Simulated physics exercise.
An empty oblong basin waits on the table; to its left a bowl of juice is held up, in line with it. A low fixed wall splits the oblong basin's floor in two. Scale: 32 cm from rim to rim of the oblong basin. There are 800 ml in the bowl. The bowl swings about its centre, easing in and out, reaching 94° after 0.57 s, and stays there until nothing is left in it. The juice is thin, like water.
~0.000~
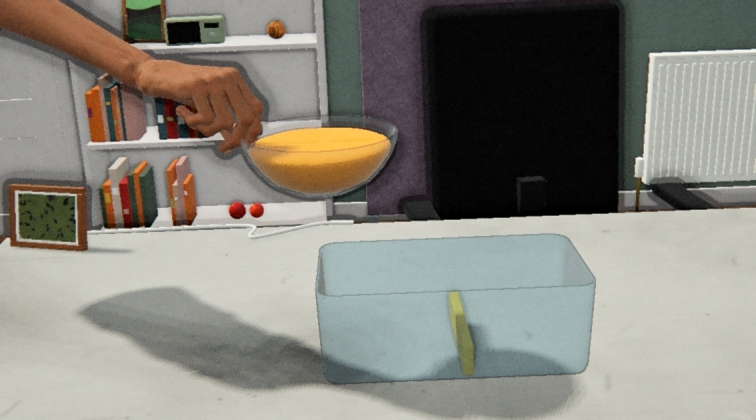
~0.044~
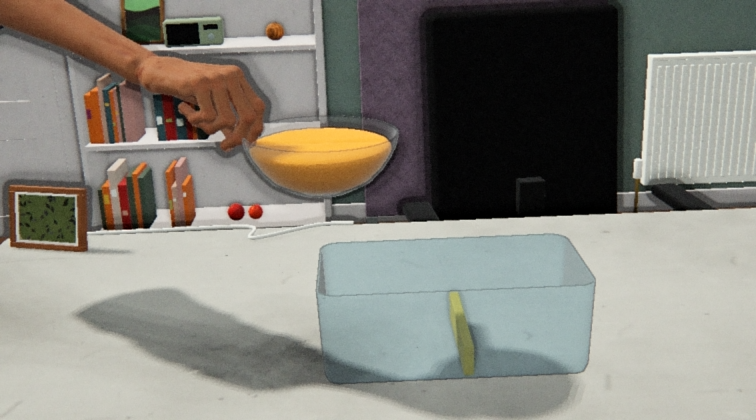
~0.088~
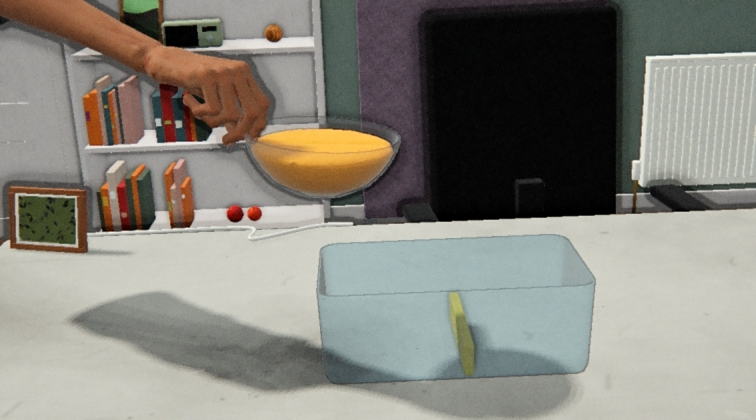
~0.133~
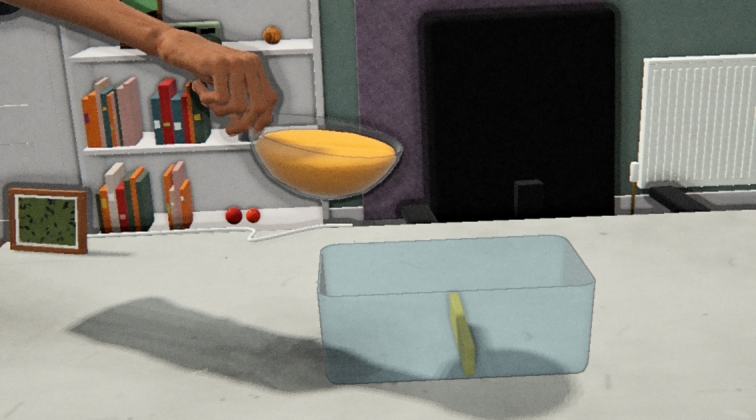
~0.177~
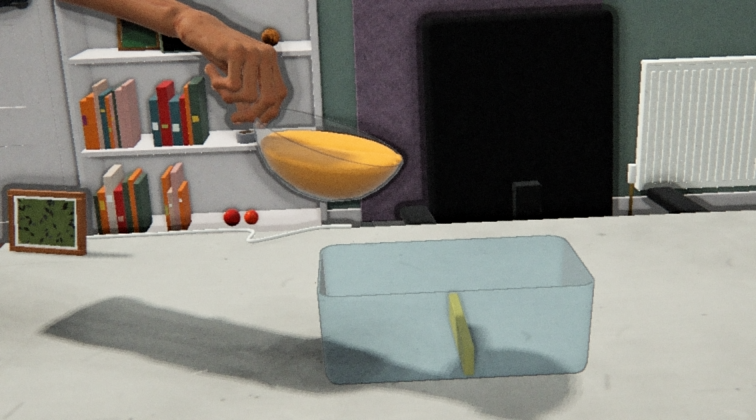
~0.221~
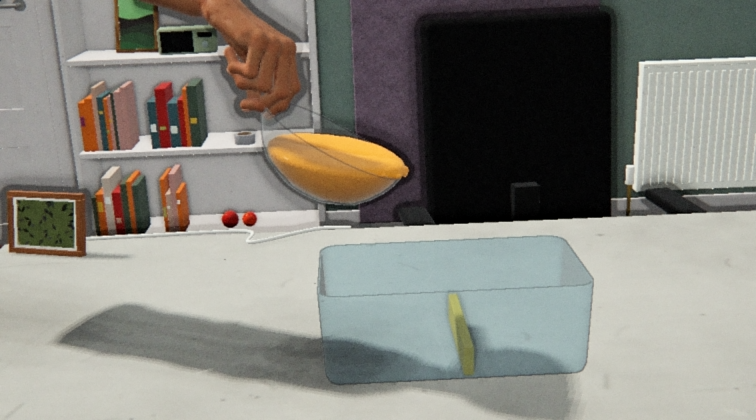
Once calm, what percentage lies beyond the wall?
Roughly 24 per cent is past the wall.
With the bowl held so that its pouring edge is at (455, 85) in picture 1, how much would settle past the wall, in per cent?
Then about 65 per cent.
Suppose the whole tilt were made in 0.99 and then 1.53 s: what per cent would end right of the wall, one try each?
First 35, then 45 per cent.
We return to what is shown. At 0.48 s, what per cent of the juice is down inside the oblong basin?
About 54 per cent.
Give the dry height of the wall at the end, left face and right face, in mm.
Left about 18 mm, right about 30 mm.
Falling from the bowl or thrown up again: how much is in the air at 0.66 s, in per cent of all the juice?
Some 8 per cent.
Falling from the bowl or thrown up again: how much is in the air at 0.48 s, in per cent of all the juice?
About 38 per cent.
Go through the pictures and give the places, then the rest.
In the first frame, tilt 0°; pouring edge (397, 131); surface from (248, 146) to (392, 141); the oblong basin's rim runs from (319, 270) to (581, 259); the wall's top is at (461, 319).
In the second frame, tilt 1°; pouring edge (398, 133); surface from (249, 145) to (392, 142).
In the third frame, tilt 5°; pouring edge (399, 139); surface from (251, 143) to (394, 145).
In the fourth frame, tilt 12°; pouring edge (401, 149); surface from (256, 141) to (397, 150).
In the fifth frame, tilt 21°; pouring edge (402, 161); surface from (260, 139) to (401, 154).
In the sixth frame, tilt 31°; pouring edge (400, 175); surface from (267, 142) to (388, 161); 5 per cent is over the edge.
By 0.48 s the tilt is 88° and 8 per cent is still to pour, 43 is left of the wall and 11 right of it.
By 0.66 s the tilt is 94° and 0 per cent is still to pour, 72 is left of the wall and 21 right of it.
By 0.86 s the tilt is 94° and 0 per cent is still to pour, 67 is left of the wall and 24 right of it.
By 1.07 s the tilt is 94° and 0 per cent is still to pour, 68 is left of the wall and 24 right of it.
At rest 68 per cent lies left of the wall, 24 right of it and 8 outside.
